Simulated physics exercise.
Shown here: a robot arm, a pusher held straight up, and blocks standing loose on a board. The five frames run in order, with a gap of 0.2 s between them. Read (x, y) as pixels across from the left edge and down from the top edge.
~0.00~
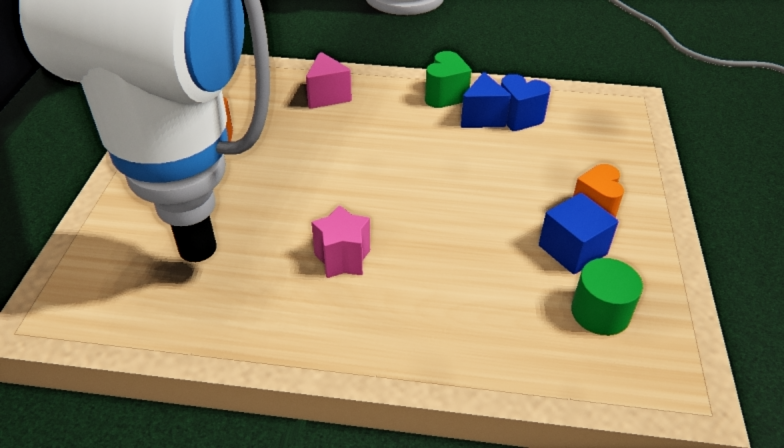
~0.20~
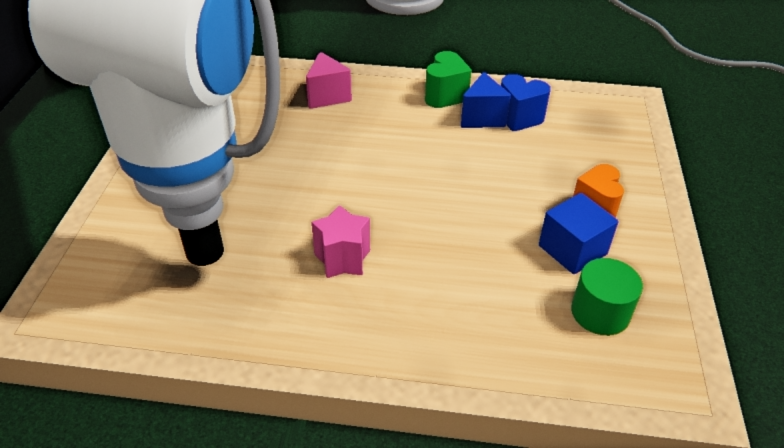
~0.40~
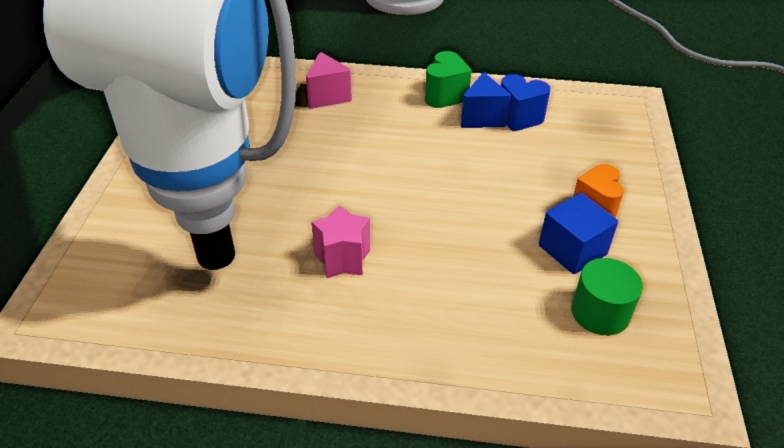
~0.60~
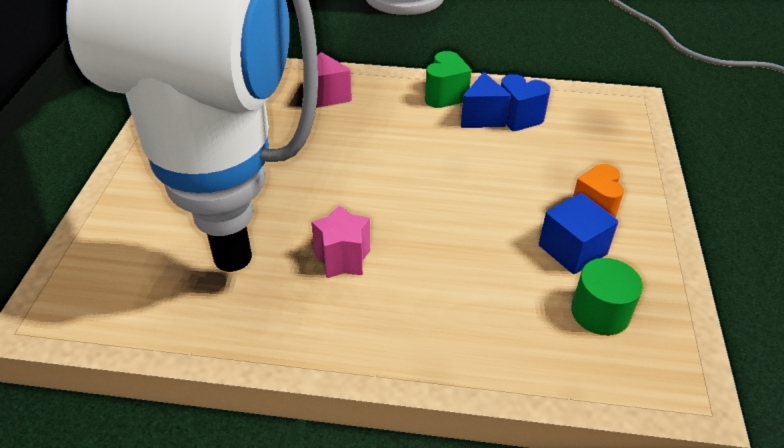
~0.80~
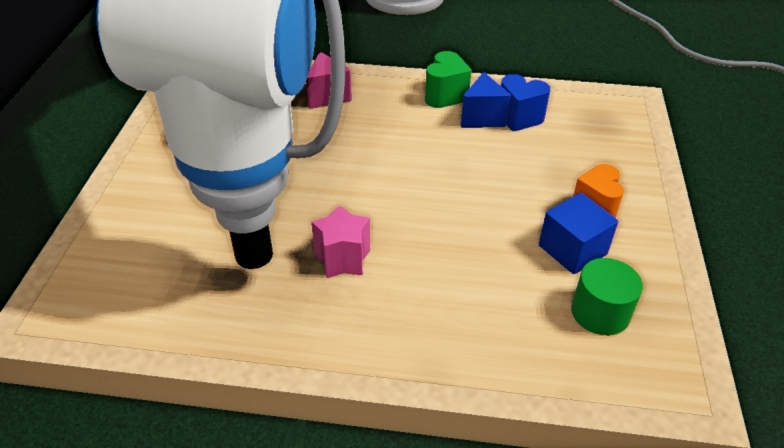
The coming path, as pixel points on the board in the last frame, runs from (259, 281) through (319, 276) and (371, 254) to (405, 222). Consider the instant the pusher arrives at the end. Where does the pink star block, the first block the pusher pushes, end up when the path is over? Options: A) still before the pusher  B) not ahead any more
Letter A.
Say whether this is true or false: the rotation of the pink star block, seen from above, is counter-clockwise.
The statement is true.
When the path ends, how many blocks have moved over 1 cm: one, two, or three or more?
Counting only shifts above 1 cm, I get one block.
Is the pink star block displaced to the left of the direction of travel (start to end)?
Yes, that is how it ends up.
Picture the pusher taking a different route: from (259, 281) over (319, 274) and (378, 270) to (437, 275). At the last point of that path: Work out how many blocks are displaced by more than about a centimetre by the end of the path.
Only one block.
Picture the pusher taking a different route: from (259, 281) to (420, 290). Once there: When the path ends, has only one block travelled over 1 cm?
Yes, that is what happens.
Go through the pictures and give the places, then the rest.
The first picture shows pusher tip (198, 249); block tops, pink star block (341, 226).
The second picture shows pusher (205, 253); blocks unchanged.
The third picture shows pusher (216, 257); blocks unchanged.
The fourth picture shows pusher (233, 258); blocks unchanged.
The fifth picture shows pusher (254, 256); pink star block (341, 226).
The first path, step by step. One third of the way, pusher (318, 251); pink star block (349, 224), turned 15° anticlockwise.
Two thirds of the way, pusher (371, 229); pink star block (397, 201), turned 25° anticlockwise.
At the end, pusher (406, 197); pink star block (430, 171), turned 25° anticlockwise.
